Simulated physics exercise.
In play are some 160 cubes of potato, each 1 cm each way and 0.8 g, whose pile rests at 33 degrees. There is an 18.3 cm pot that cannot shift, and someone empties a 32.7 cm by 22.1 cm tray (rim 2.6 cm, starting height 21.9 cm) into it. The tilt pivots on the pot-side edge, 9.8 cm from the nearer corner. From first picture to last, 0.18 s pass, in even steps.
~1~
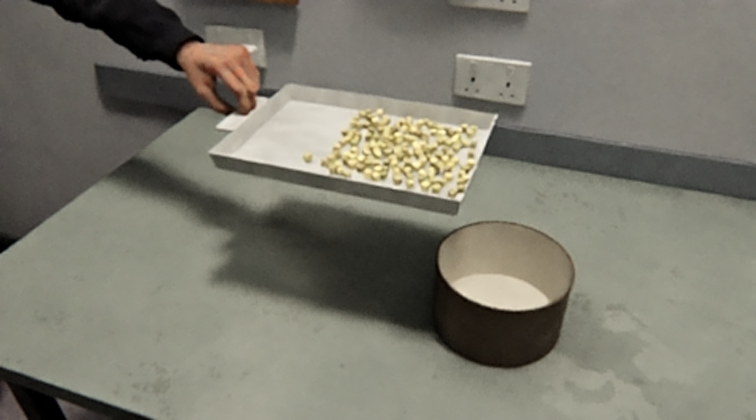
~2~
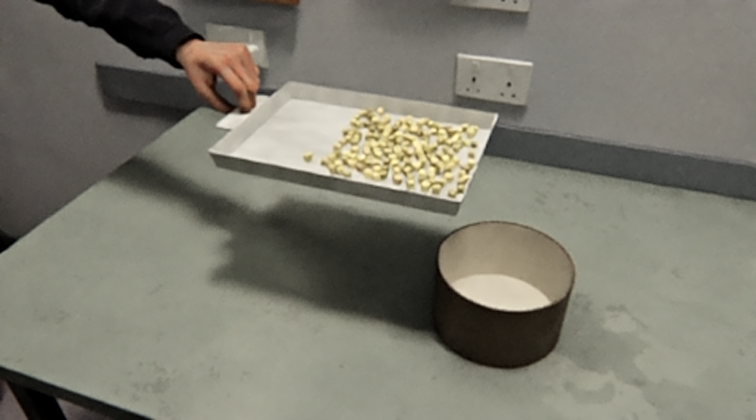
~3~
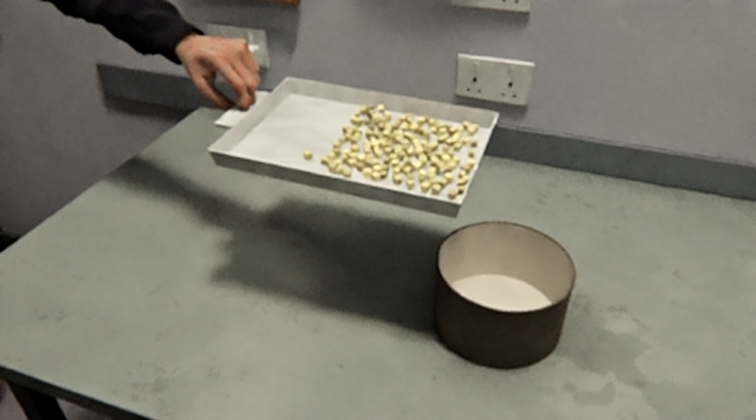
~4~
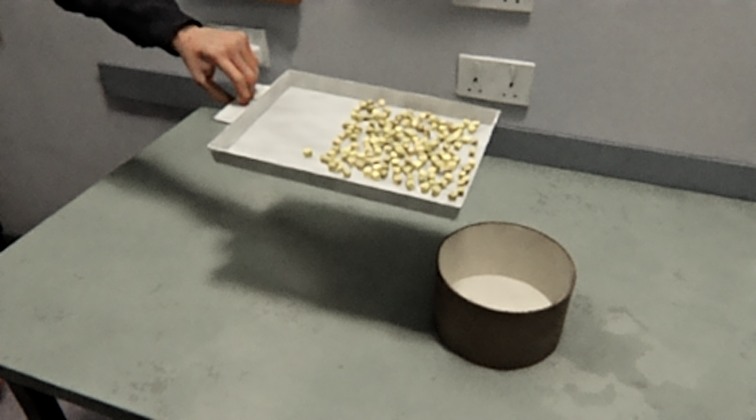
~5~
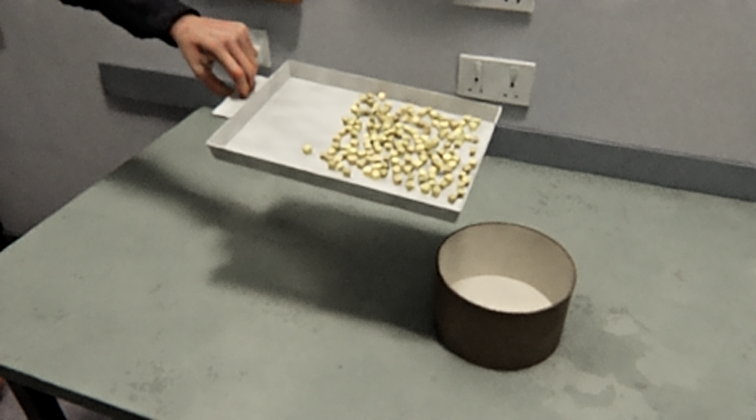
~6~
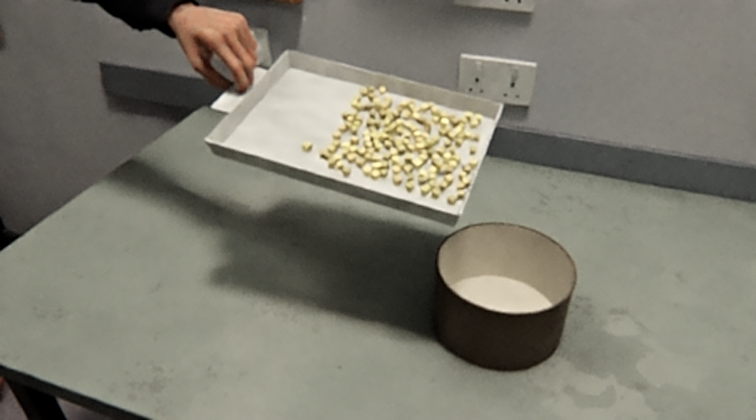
White tray of small pale yellow cubes slowly tilting toward a dark round pot on a grey-green table, a hand at its far end.
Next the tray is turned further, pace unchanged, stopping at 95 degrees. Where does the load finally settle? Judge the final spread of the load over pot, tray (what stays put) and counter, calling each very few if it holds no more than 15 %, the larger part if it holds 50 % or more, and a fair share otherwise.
Final spread - pot: A fair share, tray: Very few, counter: The larger part.
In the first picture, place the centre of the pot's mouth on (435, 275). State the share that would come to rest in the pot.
Close to 100 in a hundred.
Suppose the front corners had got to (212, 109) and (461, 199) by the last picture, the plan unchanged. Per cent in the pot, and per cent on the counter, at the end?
Pot: 70, counter: 30.
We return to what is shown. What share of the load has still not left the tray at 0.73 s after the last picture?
Close to 75 in a hundred.
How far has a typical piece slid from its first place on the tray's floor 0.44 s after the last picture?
Roughly 6 cm.
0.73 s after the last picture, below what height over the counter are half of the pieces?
About 18 cm.
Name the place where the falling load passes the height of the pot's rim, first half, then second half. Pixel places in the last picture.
Near (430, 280) at first, near (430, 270) afterwards.
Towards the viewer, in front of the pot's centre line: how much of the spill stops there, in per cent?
100 %.
Then, 0.44 s after the last picture, tilt 52 degrees; the tray holds 100 %, the pot 0 %.
Then, 0.73 s after the last picture, tilt 78 degrees; the tray holds 75 %, the pot 5 %.
Then, 1.12 s after the last picture, tilt 95 degrees; the tray holds 15 %, the pot 25 %.
In the end, pot 30 %, tray 0 %, counter 70 %.
